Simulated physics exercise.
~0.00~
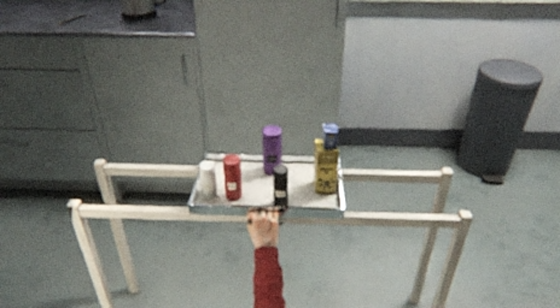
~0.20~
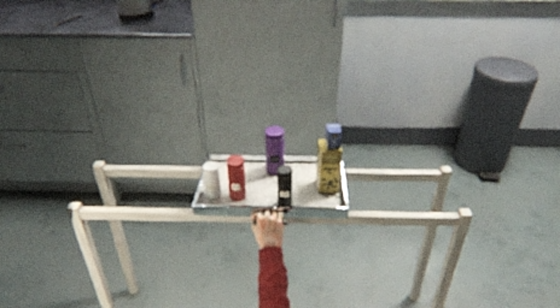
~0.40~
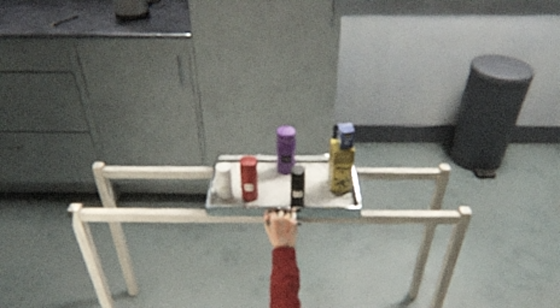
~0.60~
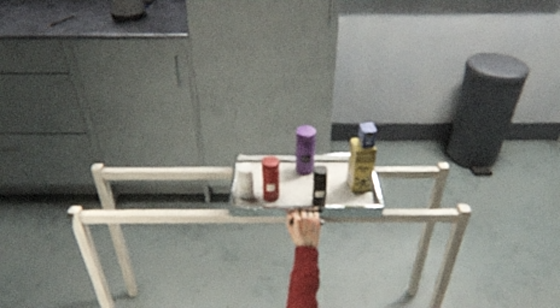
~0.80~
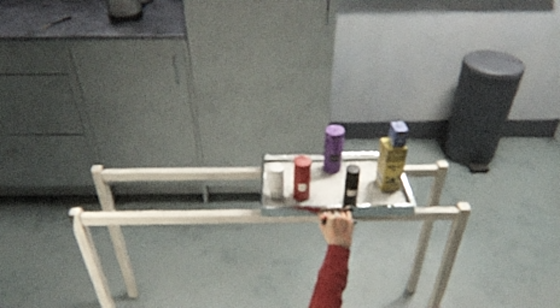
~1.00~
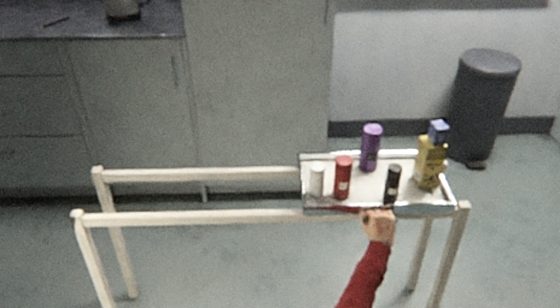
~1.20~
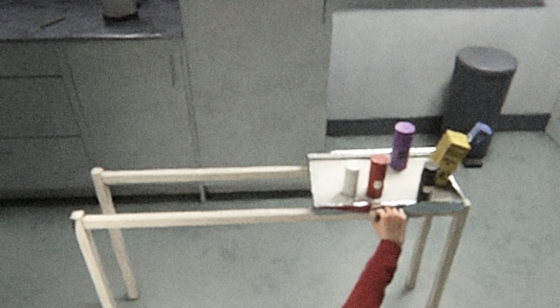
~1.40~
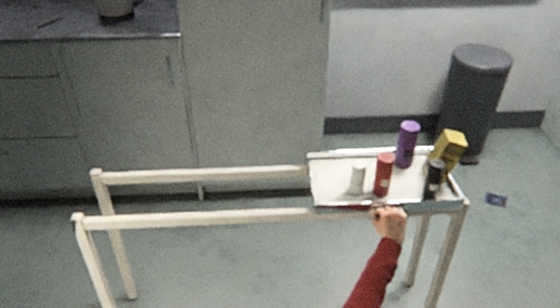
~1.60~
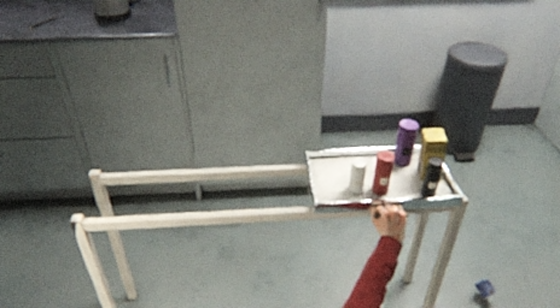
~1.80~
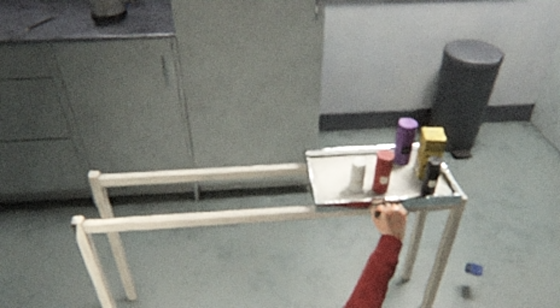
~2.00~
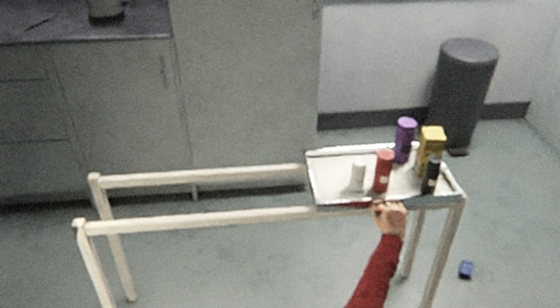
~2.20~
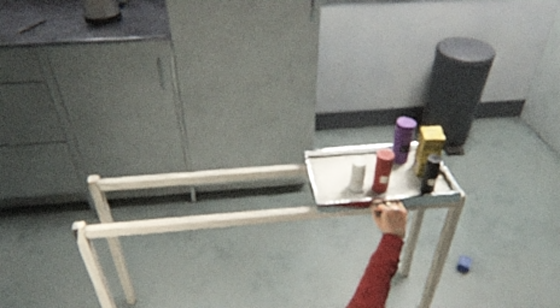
A tray of small containers, held by a red-sleeved hand, slides right along two pale rails and stops at the right end, where the yellow carton tilts and a blue one tumbles to the floor; the others stay upright on the tray and the blue carton lies below.
